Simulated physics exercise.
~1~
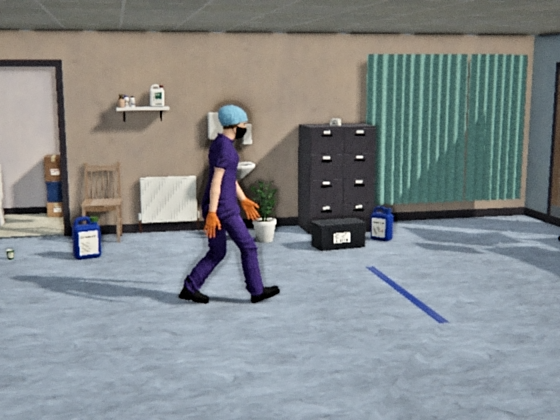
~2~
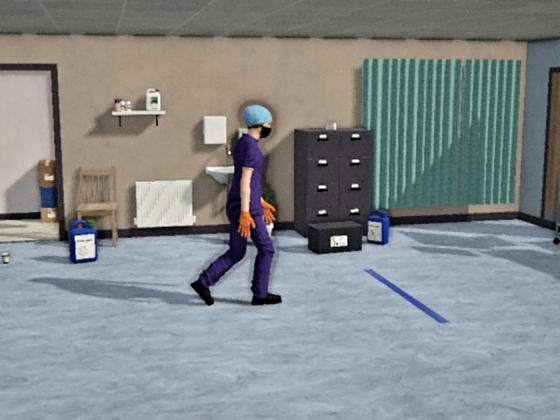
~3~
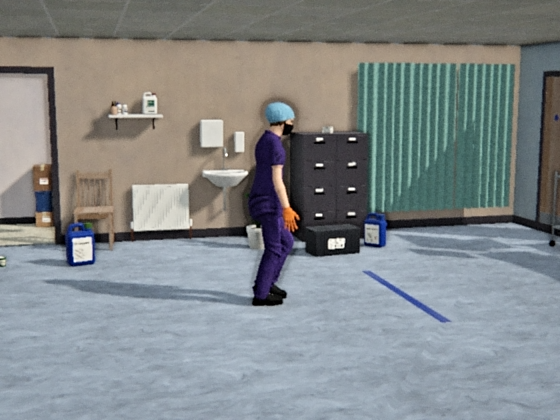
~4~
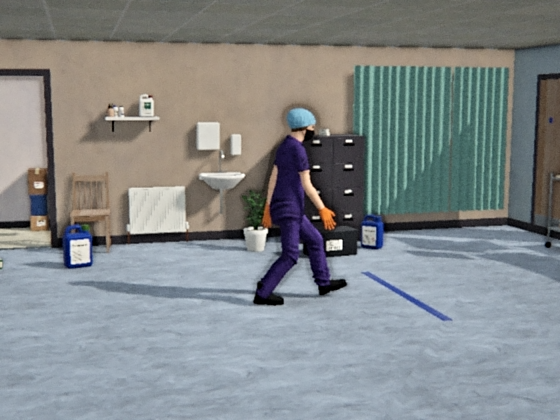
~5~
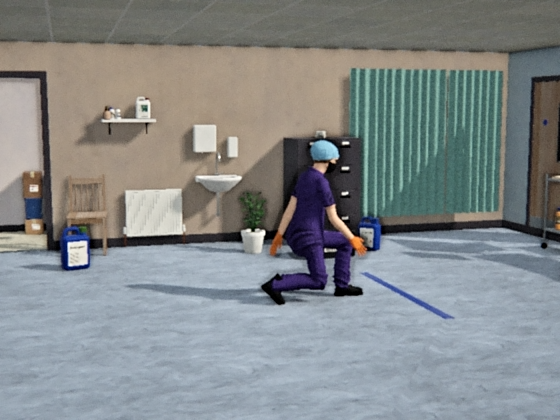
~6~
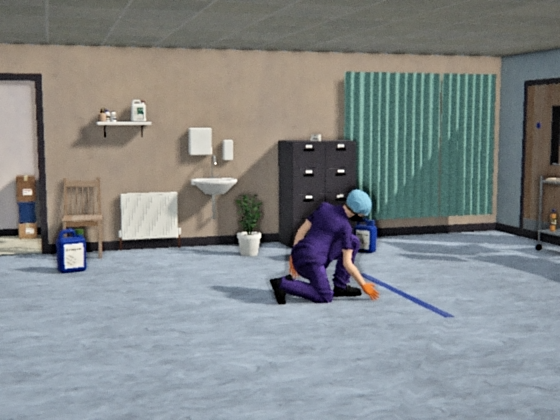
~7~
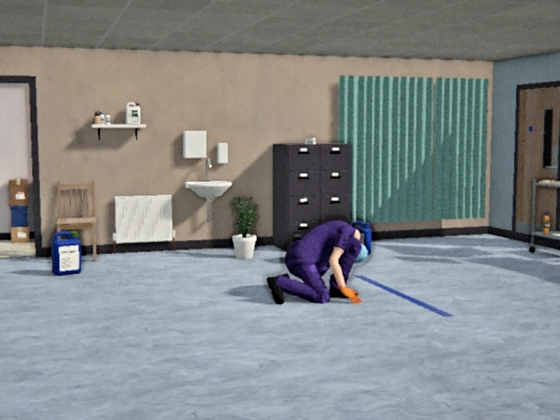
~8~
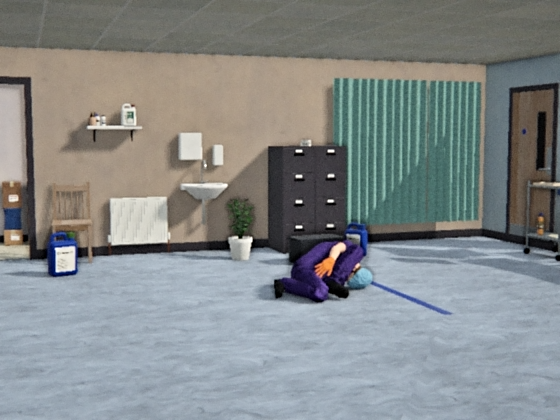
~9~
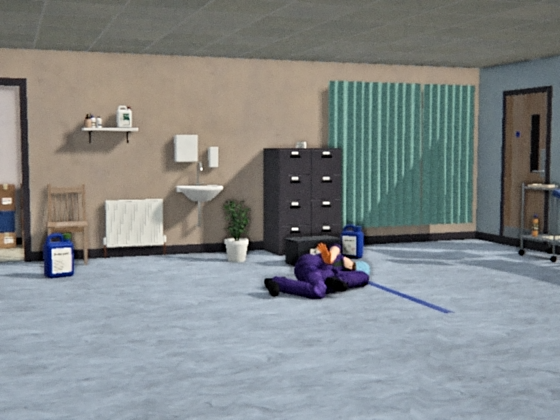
In a clinic-like room with a sink, dark filing cabinets and a green curtain, a masked person in purple scrubs, blue cap and orange gloves walks right, drops to the knees, folds forward and collapses, ending down on the floor with the head just short of the blue tape.
